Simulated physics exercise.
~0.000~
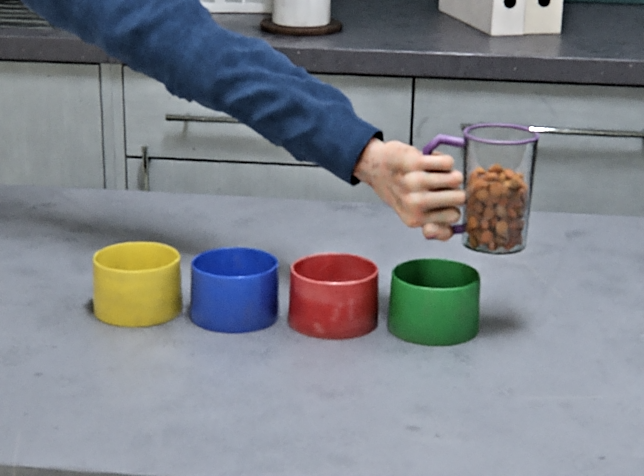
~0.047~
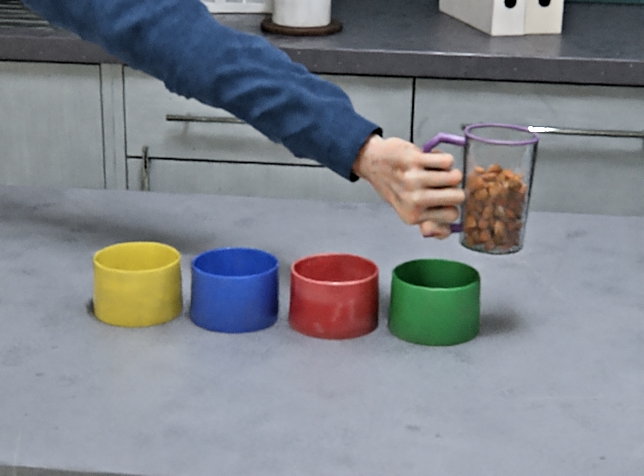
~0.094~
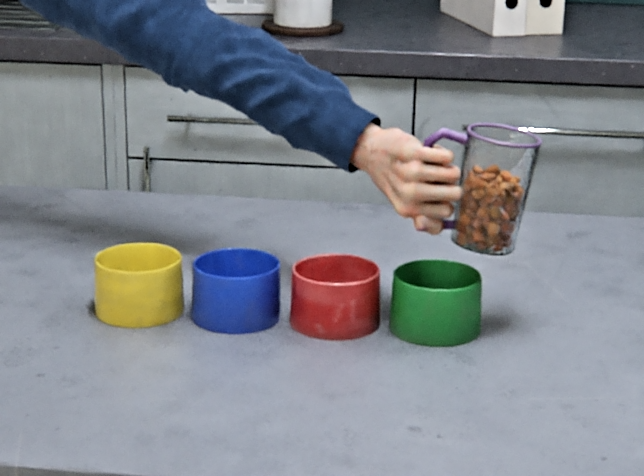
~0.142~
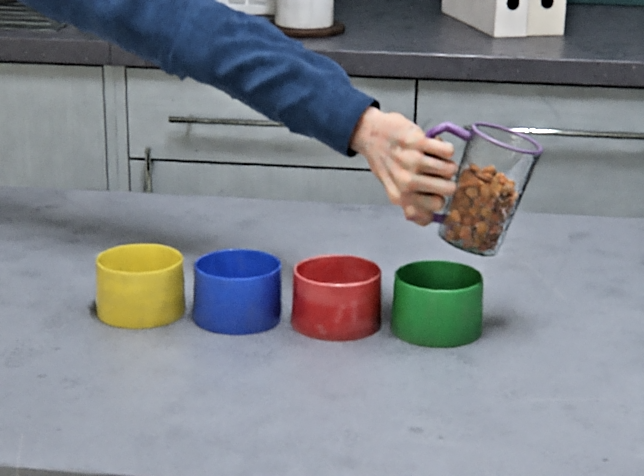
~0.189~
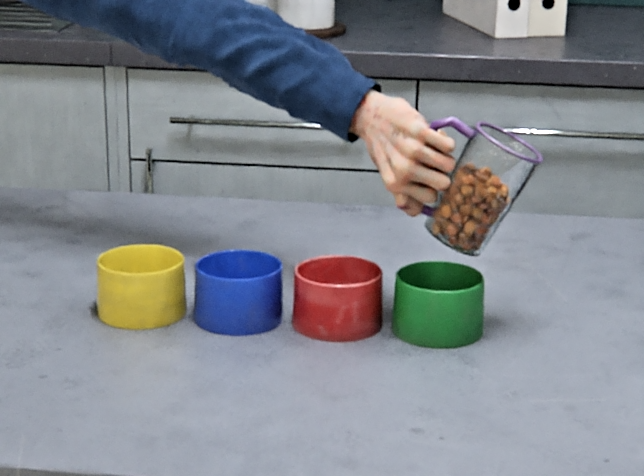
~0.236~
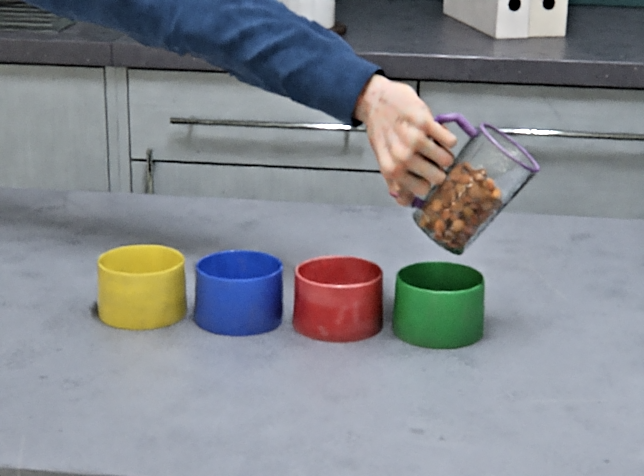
Hand tilting a clear measuring cup of brown pieces rightward above a row of yellow, blue, red and green dishes.
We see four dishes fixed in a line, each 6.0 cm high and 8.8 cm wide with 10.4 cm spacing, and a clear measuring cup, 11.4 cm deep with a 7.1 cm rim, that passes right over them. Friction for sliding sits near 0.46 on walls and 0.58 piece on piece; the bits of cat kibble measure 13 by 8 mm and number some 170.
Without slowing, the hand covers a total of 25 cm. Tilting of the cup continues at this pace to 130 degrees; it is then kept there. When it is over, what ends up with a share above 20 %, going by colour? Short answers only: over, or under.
At the end, red: It will hold at most a fifth. Blue: It will hold at most a fifth. Green: It will hold more than a fifth. Yellow: It will hold at most a fifth. Counter: It will hold at most a fifth.
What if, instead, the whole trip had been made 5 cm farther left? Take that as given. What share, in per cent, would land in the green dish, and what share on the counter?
Green 10; counter 30.
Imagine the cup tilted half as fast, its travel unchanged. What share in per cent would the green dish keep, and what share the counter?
Then the green dish would get 0 and the counter 0.
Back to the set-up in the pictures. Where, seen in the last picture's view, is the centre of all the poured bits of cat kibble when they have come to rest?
Look around (433, 310) in the last picture.
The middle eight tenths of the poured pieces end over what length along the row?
That stretch measures near 6 centimetres.
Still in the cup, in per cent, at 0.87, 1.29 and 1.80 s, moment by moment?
First 40, then 0, then 0 per cent.
After 0.87 s, tilt 130 degrees; cup holds 40 %, green 60 %.
After 1.29 s, tilt 130 degrees; cup holds 0 %, green 90 %.
After 1.80 s, tilt 130 degrees; cup holds 0 %, green 90 %.
By 2.1 s all is still; red 0 %, blue 0 %, green 90 %, yellow 0 %, counter 10 %.
